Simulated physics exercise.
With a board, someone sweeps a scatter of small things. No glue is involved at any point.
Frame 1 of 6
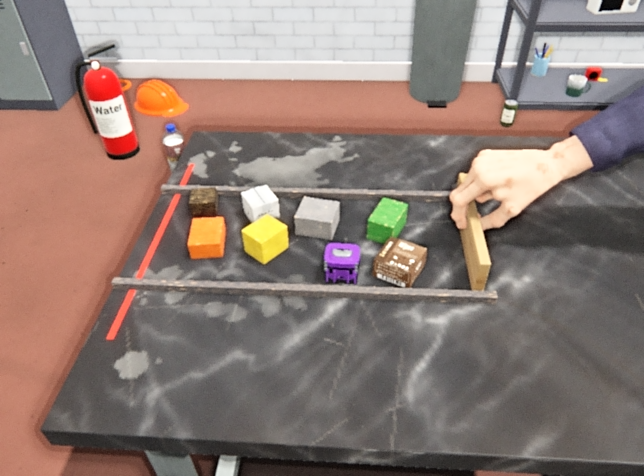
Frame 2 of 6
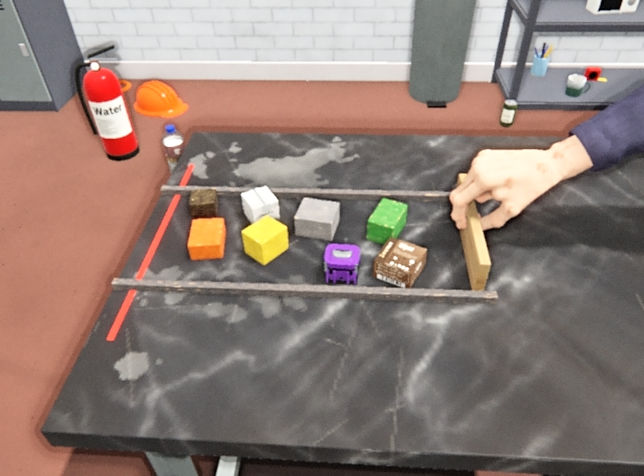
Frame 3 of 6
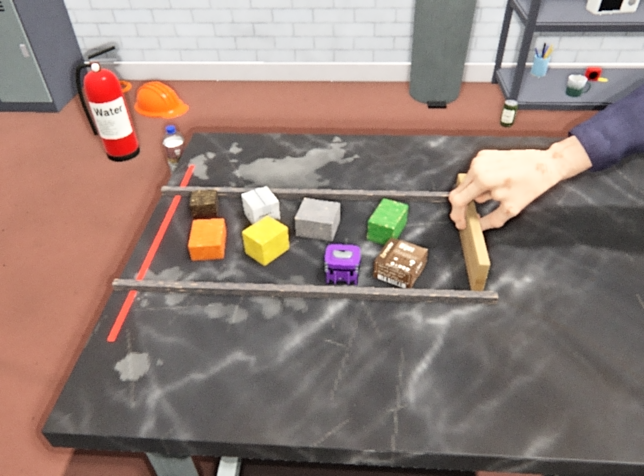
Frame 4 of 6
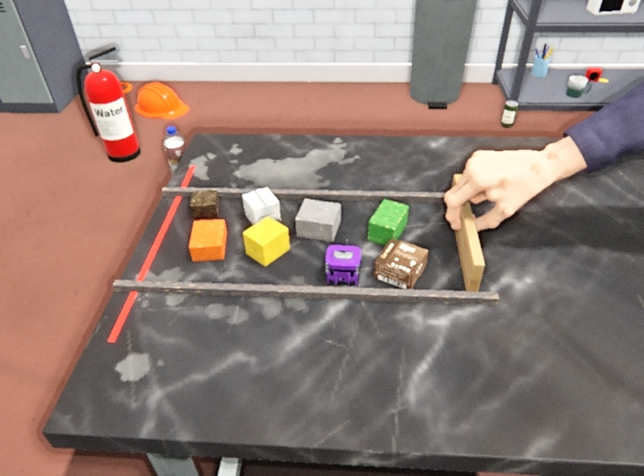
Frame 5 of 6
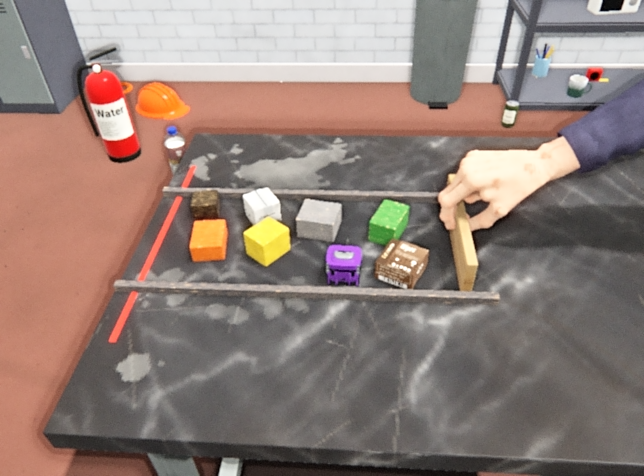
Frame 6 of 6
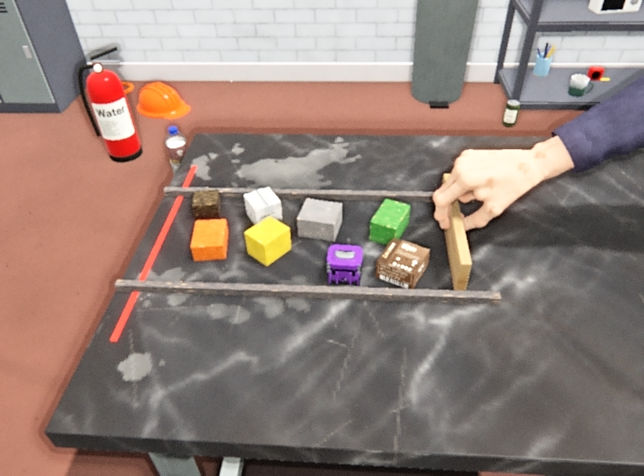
Hand holding a wooden board upright on a dark marbled table, edging it slightly left towards small, still blocks between two rails.
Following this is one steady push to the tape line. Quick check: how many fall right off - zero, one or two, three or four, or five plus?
Five and up tumble.
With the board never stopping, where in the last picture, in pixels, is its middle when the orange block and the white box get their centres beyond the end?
Roughly at (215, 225) and roughly at (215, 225).
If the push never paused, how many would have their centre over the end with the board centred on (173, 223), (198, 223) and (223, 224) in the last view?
Over the end: 6, 3, 1.
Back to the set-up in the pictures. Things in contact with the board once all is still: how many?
Tally at the end: 2.
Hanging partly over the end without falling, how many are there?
It would come to 2.
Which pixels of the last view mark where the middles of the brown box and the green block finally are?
I'd say approximately (124, 263) and then (150, 219).
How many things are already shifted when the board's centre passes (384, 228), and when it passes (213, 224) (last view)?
Well, it's 3 at the first one and 8 at the second.
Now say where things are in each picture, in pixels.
In the first picture, black block (204, 202); orange block (208, 238); white box (261, 206); board (470, 229); tape (159, 235).
In the second picture, orange block (208, 238); grey block (318, 219).
In the third picture, white box (261, 208); board (469, 230).
In the fourth picture, black block (205, 204); brown box (401, 264).
In the fifth picture, orange block (209, 240); yellow block (267, 241).
In the sixth picture, black block (207, 204); orange block (210, 240); white box (263, 208); board (454, 229); tape (162, 237).
Soon after, none off yet; black block at rest near (207, 204); orange block at rest near (210, 240); white box at rest near (263, 208).
After that, none off yet; black block displaced about its own width near (188, 202); orange block displaced a little near (195, 238); white box displaced well along near (211, 203).
And then, one off so far; black block off the edge near (188, 413); orange block tilting well over near (125, 244); white box tilting a little near (149, 197).
In the end, the number that fall off is five or more; gone, purple case, grey block, yellow block, white box, orange block and black block.
